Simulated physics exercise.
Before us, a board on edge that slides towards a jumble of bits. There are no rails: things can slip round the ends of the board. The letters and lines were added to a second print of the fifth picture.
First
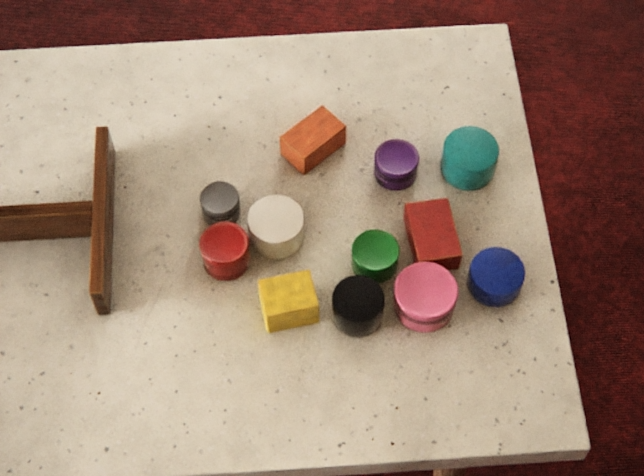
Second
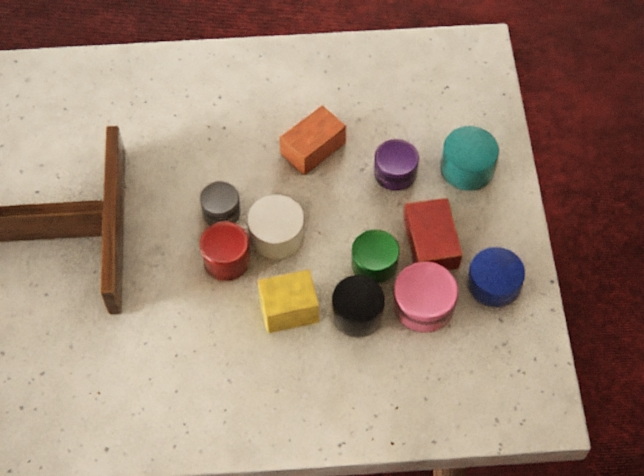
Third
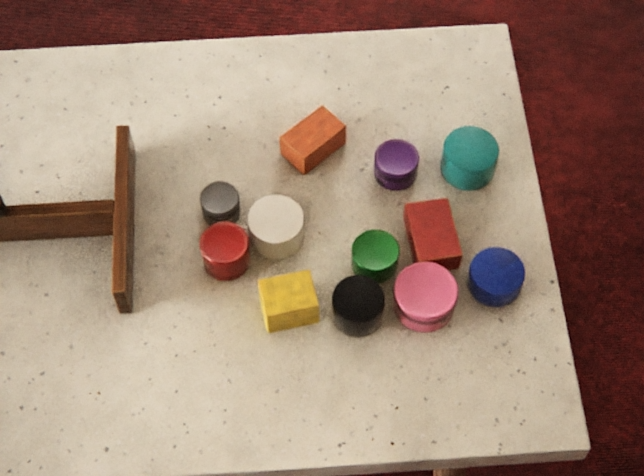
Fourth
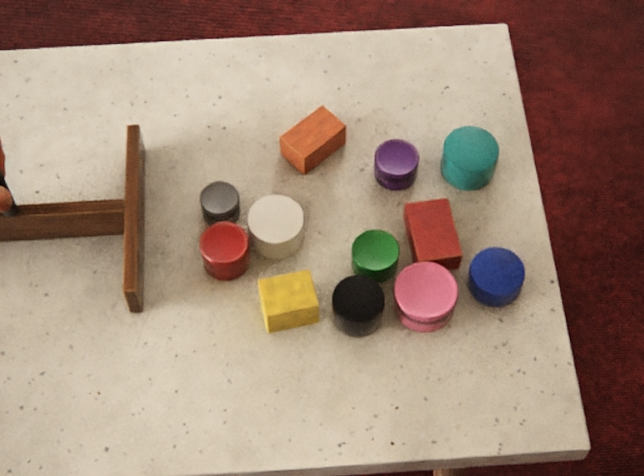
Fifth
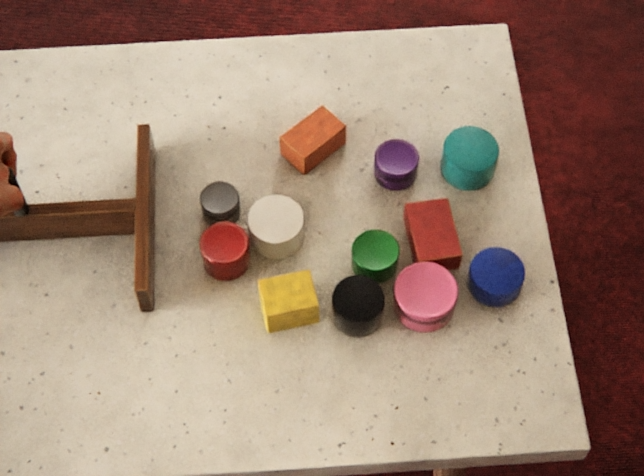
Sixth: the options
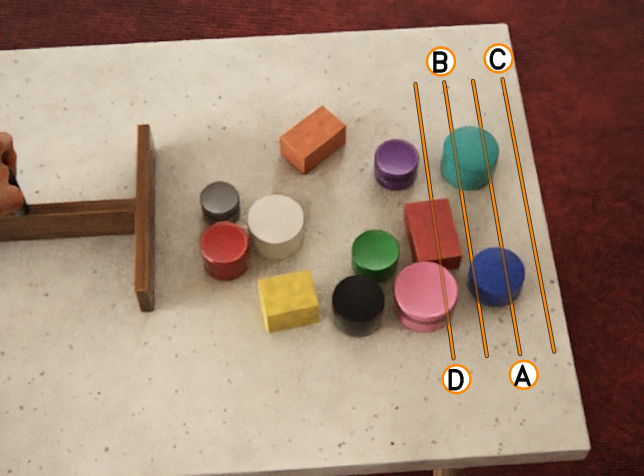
At first, a wooden board on edge, joined to a long handle, stands left of a cluster of colourful round containers and blocks on a pale speckled table. The board slides slowly right, narrowing the gap, as a hand at the handle comes into view at the left edge. The cluster stays still.
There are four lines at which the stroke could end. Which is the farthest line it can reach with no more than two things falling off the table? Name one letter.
B.
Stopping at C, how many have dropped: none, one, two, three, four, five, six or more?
By then, six or more.
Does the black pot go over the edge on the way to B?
By then, no.
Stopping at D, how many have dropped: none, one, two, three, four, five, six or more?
The count is none.
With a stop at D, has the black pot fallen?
By then, no.
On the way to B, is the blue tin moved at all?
Yes.
On the marked copy, A at (495, 208); B at (464, 209); C at (526, 206); D at (433, 211).
Following B. Soon after the start, board (258, 197); yellow block (297, 303); red jar (292, 252).
Later, board (374, 190); blue tin (509, 281); red block (492, 228).
In the end, board (463, 185); turquoise tin over the edge; red block over the edge; two fallen.
As for the rest, A drops three; C drops seven; D is within the limit but short.
